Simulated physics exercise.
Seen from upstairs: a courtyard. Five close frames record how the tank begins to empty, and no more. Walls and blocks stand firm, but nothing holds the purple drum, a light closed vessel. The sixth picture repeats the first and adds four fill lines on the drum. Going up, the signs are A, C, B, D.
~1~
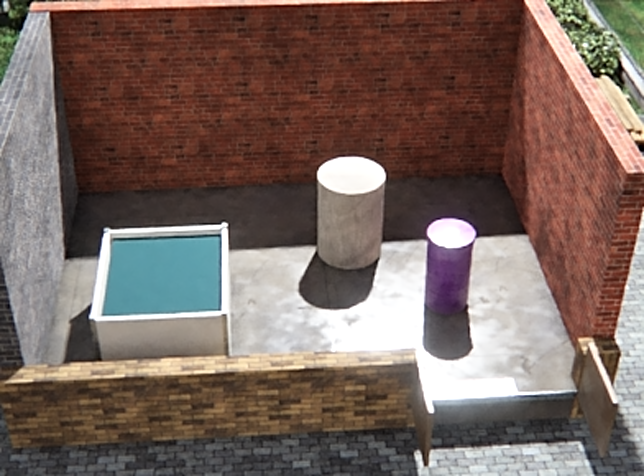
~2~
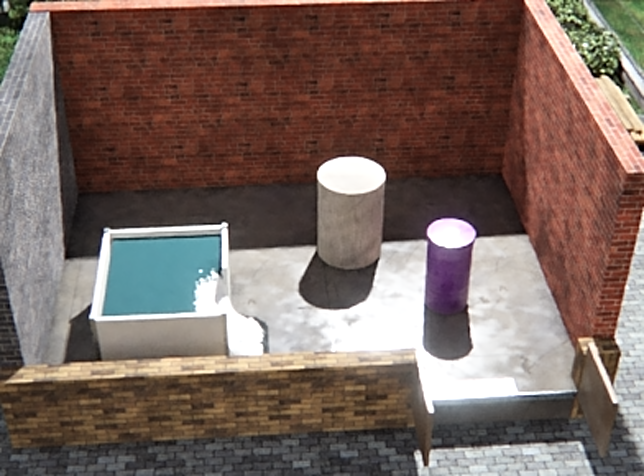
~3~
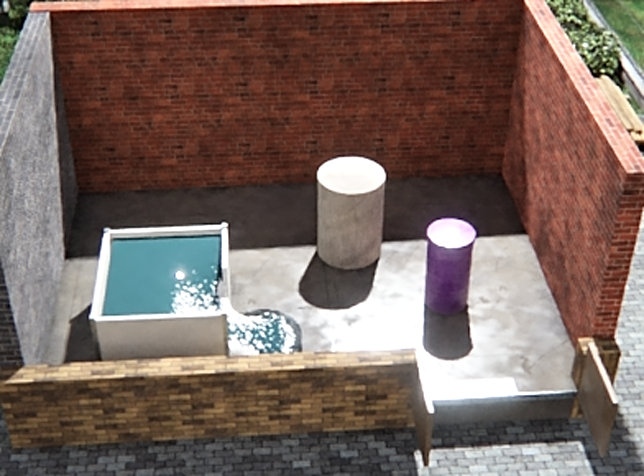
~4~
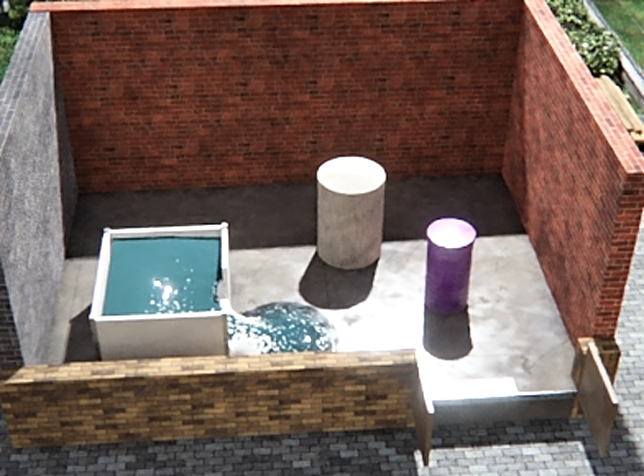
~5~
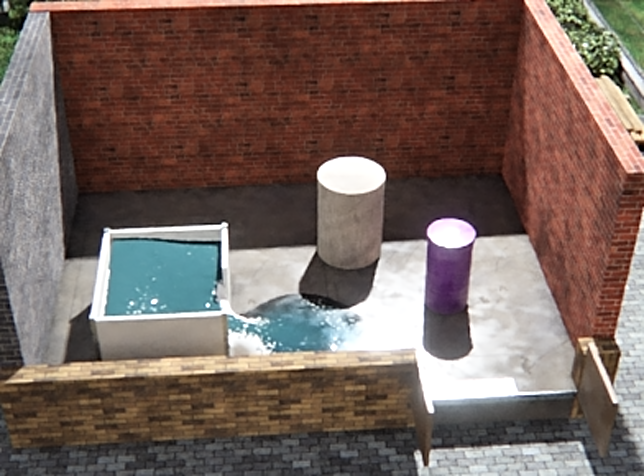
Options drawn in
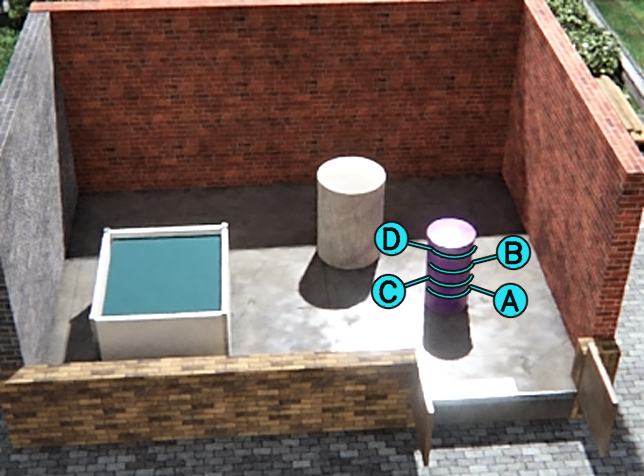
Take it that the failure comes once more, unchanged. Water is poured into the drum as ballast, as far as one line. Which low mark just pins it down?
Level A just does it.
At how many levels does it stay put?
All of the four.
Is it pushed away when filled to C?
No.
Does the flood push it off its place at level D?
No, that is safe.
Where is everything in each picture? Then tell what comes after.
Lid of the purple drum at (452, 233); tank full, its middle at (163, 276); open gate at (497, 346).
Water covers 2 % of the ground and is seen nearest the drum at (254, 323).
Water covers 3 % of the ground and is seen nearest the drum at (289, 328).
Water covers 6 % of the ground and is seen nearest the drum at (322, 321).
Lid of the purple drum at (452, 233); water covers 9 % of the ground and is seen nearest the drum at (350, 316).
On the marked copy, A at (451, 297); B at (454, 272); C at (453, 285); D at (456, 257); from the bottom up A, C, B, D.
With A, it does not move.
With B, it does not move.
With C, it does not move.
With D, it does not move.
